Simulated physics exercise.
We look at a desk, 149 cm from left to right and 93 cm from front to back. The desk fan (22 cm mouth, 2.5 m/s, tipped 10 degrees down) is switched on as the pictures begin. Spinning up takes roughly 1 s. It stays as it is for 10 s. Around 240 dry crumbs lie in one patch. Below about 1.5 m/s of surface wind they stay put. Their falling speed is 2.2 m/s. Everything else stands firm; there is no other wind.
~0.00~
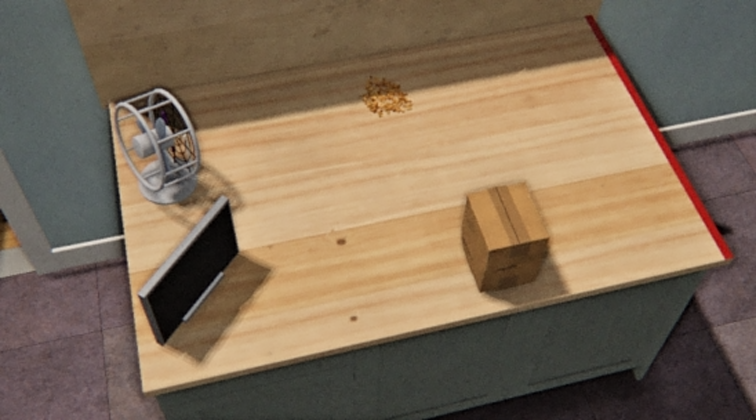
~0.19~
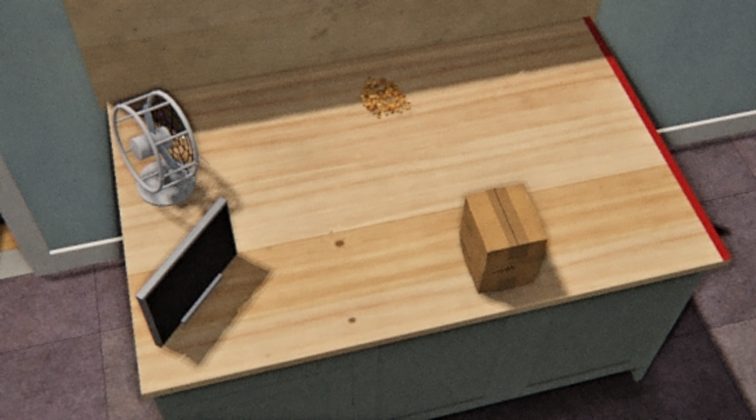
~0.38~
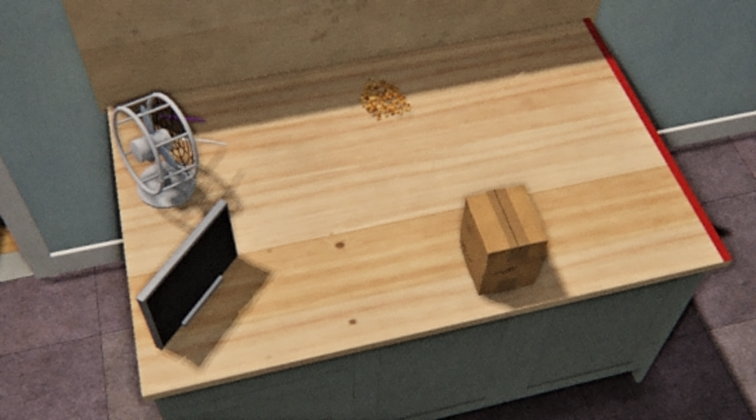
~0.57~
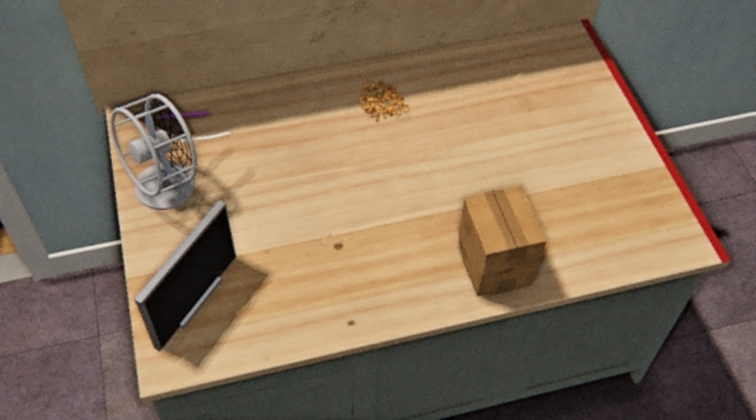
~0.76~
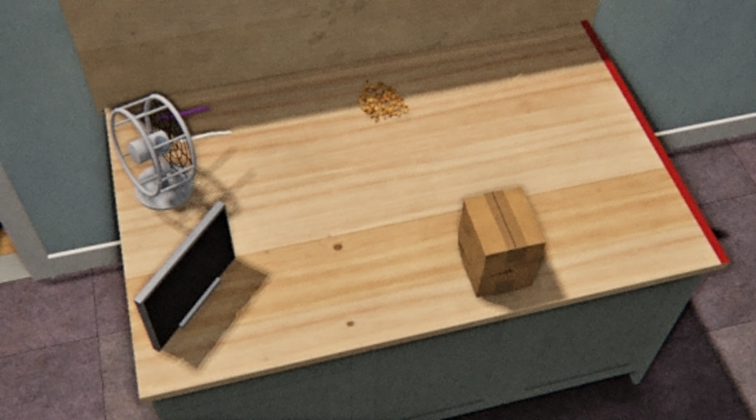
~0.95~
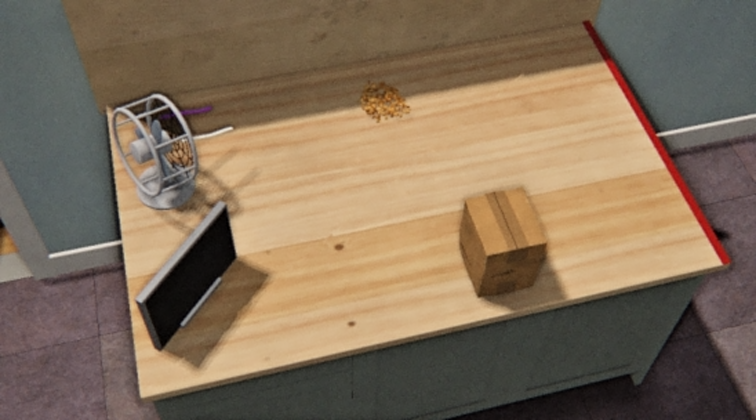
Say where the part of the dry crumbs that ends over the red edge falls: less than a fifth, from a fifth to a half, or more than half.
Of the dry crumbs, above half end over the red edge.
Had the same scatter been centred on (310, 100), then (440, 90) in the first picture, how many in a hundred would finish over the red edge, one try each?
In turn about 100 %, 100 %.
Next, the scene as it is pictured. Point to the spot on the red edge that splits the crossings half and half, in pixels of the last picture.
At about (620, 74).
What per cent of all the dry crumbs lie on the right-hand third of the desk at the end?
Near 3 %.
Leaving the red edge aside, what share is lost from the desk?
About 0 %.
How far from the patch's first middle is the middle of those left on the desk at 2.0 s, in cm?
About 65 cm.
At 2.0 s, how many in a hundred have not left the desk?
Some 70 per cent.
After 2.0 s the count stands so, 31 % are over the red edge; the middle of those still in play is near (608, 80).
After 3.2 s the count stands so, 96 % are over the red edge.
After 5.5 s the count stands so, 97 % are over the red edge.
After 10.0 s, at the end, 97 % are over the red edge.
